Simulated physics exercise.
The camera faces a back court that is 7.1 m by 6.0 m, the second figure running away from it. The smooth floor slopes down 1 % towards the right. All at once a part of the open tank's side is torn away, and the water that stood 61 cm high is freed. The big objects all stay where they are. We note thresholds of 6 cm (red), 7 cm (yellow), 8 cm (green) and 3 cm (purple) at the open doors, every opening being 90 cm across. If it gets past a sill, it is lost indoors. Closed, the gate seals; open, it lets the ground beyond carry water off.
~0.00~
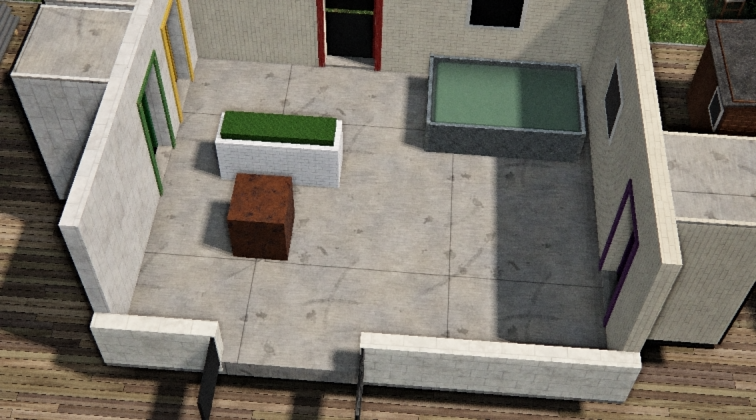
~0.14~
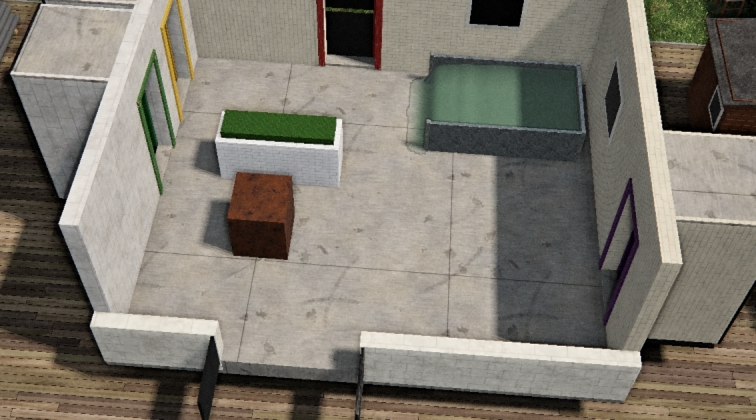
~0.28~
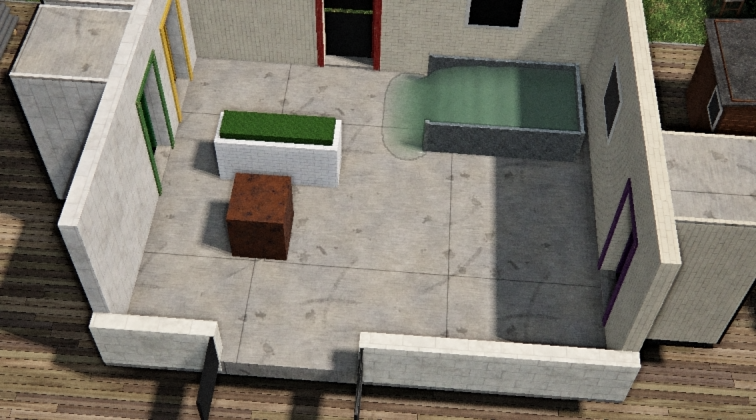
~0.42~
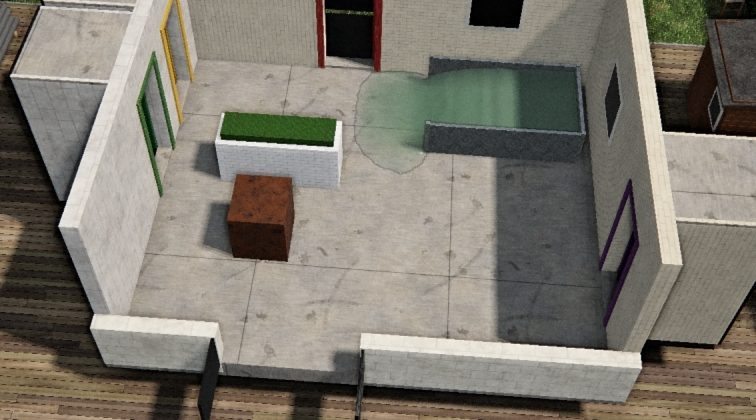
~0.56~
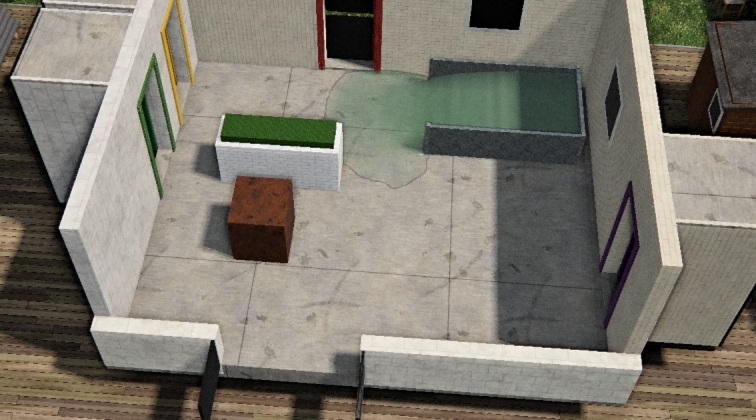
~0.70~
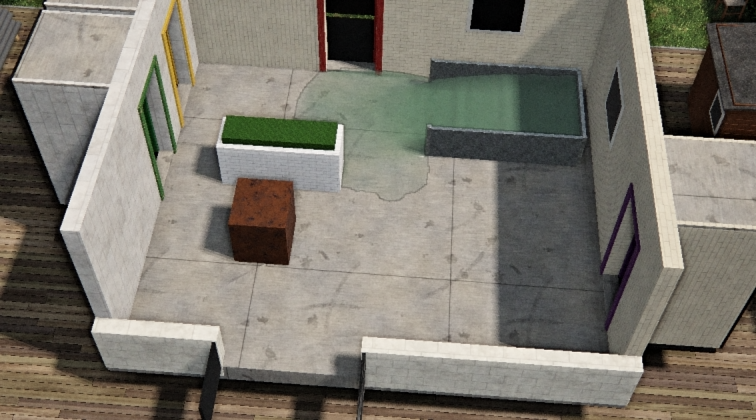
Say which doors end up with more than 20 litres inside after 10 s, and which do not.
Red door more than 20 litres inside, yellow door more than 20 litres inside, green door more than 20 litres inside, purple door not more than 20 litres inside.
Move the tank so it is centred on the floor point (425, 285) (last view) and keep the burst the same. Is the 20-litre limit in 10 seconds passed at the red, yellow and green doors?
At the red door the limit is not exceeded, at the yellow door not exceeded, at the green door surpassed.
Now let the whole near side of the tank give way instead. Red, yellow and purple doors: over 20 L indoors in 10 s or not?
Red: Within the limit; yellow: Within the limit; purple: Exceeding the limit.
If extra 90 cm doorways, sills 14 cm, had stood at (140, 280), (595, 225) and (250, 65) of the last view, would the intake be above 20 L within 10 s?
Less, less, more.
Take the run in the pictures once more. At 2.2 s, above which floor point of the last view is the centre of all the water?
(395, 124).
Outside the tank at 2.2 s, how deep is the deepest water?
About 33 cm at most.
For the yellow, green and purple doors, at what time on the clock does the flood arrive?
Yellow = 1.3 s, green = 1.8 s, purple = 8.5 s.
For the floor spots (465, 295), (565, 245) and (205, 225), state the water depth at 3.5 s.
First 0 cm, then 0 cm, then 2 cm.
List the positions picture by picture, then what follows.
In the first frame, the open tank at (505, 97) is whole and still, 61 cm deep.
In the second frame, the front is at (427, 80), 0.9 m from the gap at (430, 108); 0.4 m2 of floor is under water; 61 cm left at the back of the open tank.
In the third frame, water pours out at (429, 110) and has run 1.1 m, to (410, 74); typically 11 cm deep outside, 61 cm at the open tank's back.
In the fourth frame, the front is at (377, 73), 1.4 m from the gap at (430, 111); 2.3 m2 of floor is under water; 61 cm left at the back of the open tank.
In the fifth frame, water pours out at (430, 113) and has run 1.8 m, to (336, 88); typically 8 cm deep outside, 61 cm at the open tank's back.
In the sixth frame, water pours out at (431, 115) and has run 2.3 m, to a hidden place; typically 6 cm deep outside, 61 cm at the open tank's back.
After 1.4 s water covers 30 % of the floor and is deepest (26 cm) near (421, 136); red door 13 cm at the sill, 3 L in, yellow door 10 cm at the sill, 0 L in, green door not reached, purple door not reached.
After 2.2 s water covers 35 % of the floor and is deepest (33 cm) near (208, 69); red door 15 cm at the sill, 25 L in, yellow door 25 cm at the sill, 49 L in, green door 10 cm at the sill, 1 L in, purple door not reached.
After 3.5 s water covers 50 % of the floor and is deepest (28 cm) near (185, 119); red door 11 cm at the sill, 58 L in, yellow door 28 cm at the sill, 239 L in, green door 13 cm at the sill, 13 L in, purple door not reached.
After 6.0 s water covers 60 % of the floor and is deepest (15 cm) near (154, 324); red door 8 cm at the sill, 71 L in, yellow door 12 cm at the sill, 389 L in, green door 9 cm at the sill, 33 L in, purple door not reached.
After 10.0 s water covers 90 % of the floor and is deepest (10 cm) near (583, 96); red door 7 cm at the sill, 97 L in, yellow door 5 cm at the sill, 403 L in, green door 3 cm at the sill, 36 L in, purple door 3 cm at the sill, 0 L in.
